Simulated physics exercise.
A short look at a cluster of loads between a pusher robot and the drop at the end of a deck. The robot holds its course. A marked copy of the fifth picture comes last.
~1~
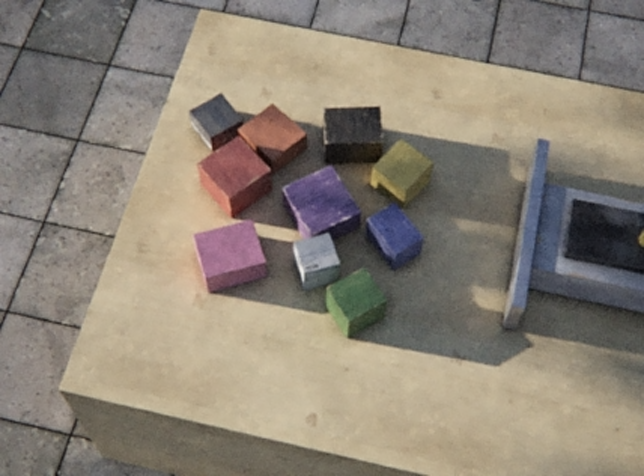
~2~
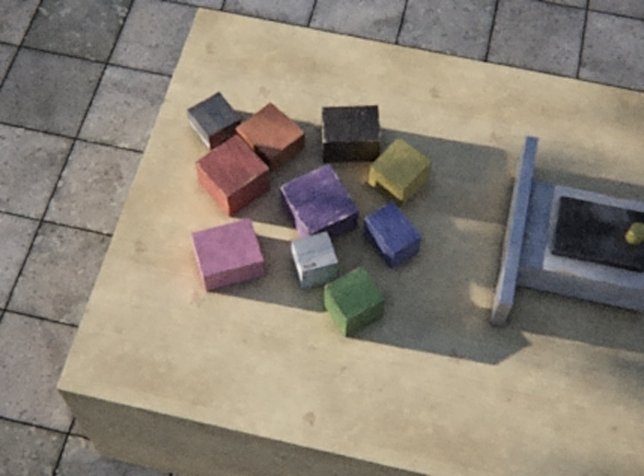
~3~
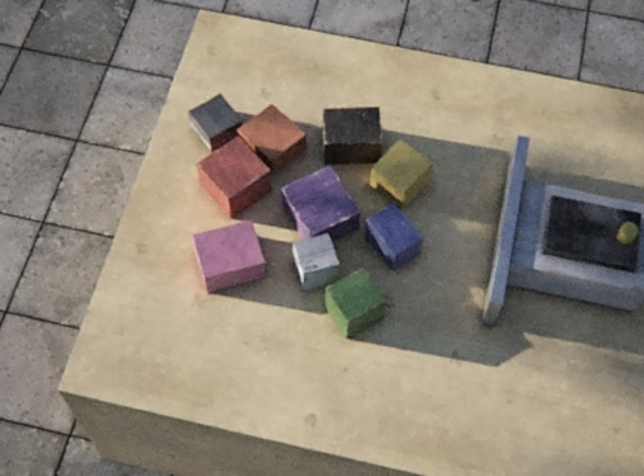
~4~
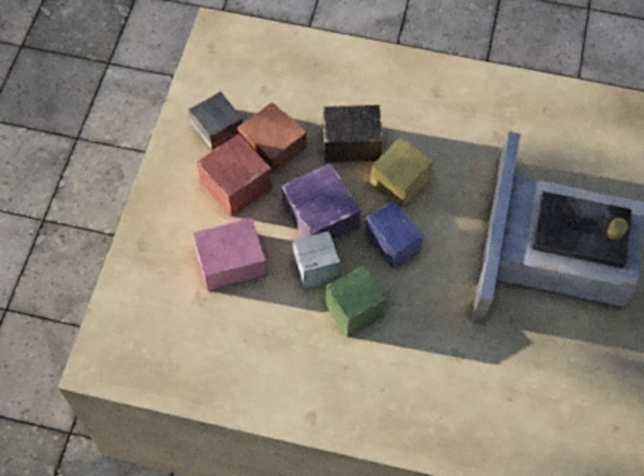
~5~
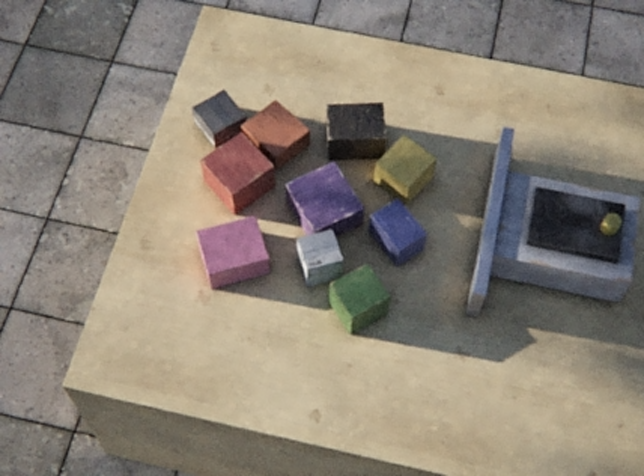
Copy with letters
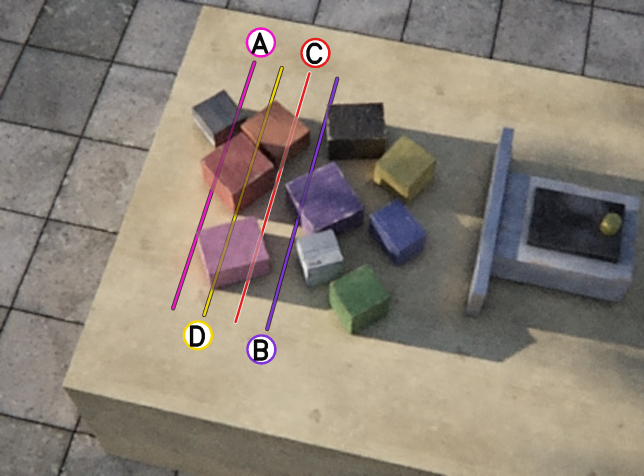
In this clip, a grey pusher robot with a wide front blade moves slowly left across a tan deck toward a cluster of ten coloured crates, narrowing the gap slightly while the crates stay still.
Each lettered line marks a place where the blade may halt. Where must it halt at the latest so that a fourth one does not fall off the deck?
No fourth one falls up to A.
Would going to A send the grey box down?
Yes.
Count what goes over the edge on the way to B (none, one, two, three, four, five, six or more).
By then, none.
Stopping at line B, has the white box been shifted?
Yes.
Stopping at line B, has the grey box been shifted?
By then, yes.
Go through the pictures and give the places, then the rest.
In the first frame, pink crate (230, 256); blue crate (394, 237); orange crate (273, 139).
In the second frame, robot (594, 231); green crate (354, 302).
In the third frame, robot (585, 231); purple crate (321, 208).
In the fourth frame, robot (575, 227); black crate (352, 134).
In the fifth frame, robot (569, 222); yellow crate (405, 170); pink crate (233, 253); blue crate (397, 233).
On the marked copy, A at (216, 177); B at (305, 195); C at (275, 189); D at (246, 183).
Taking A. A third of the way, robot (464, 201); orange crate (270, 133); green crate (351, 301).
Two thirds of the way, robot (363, 180); red crate (170, 142); grey box (197, 101).
When it is over, robot (288, 165); red crate over the edge; grey box over the edge; two fallen.
As for the rest, B is within the limit but short; C is within the limit but short; D is within the limit but short.
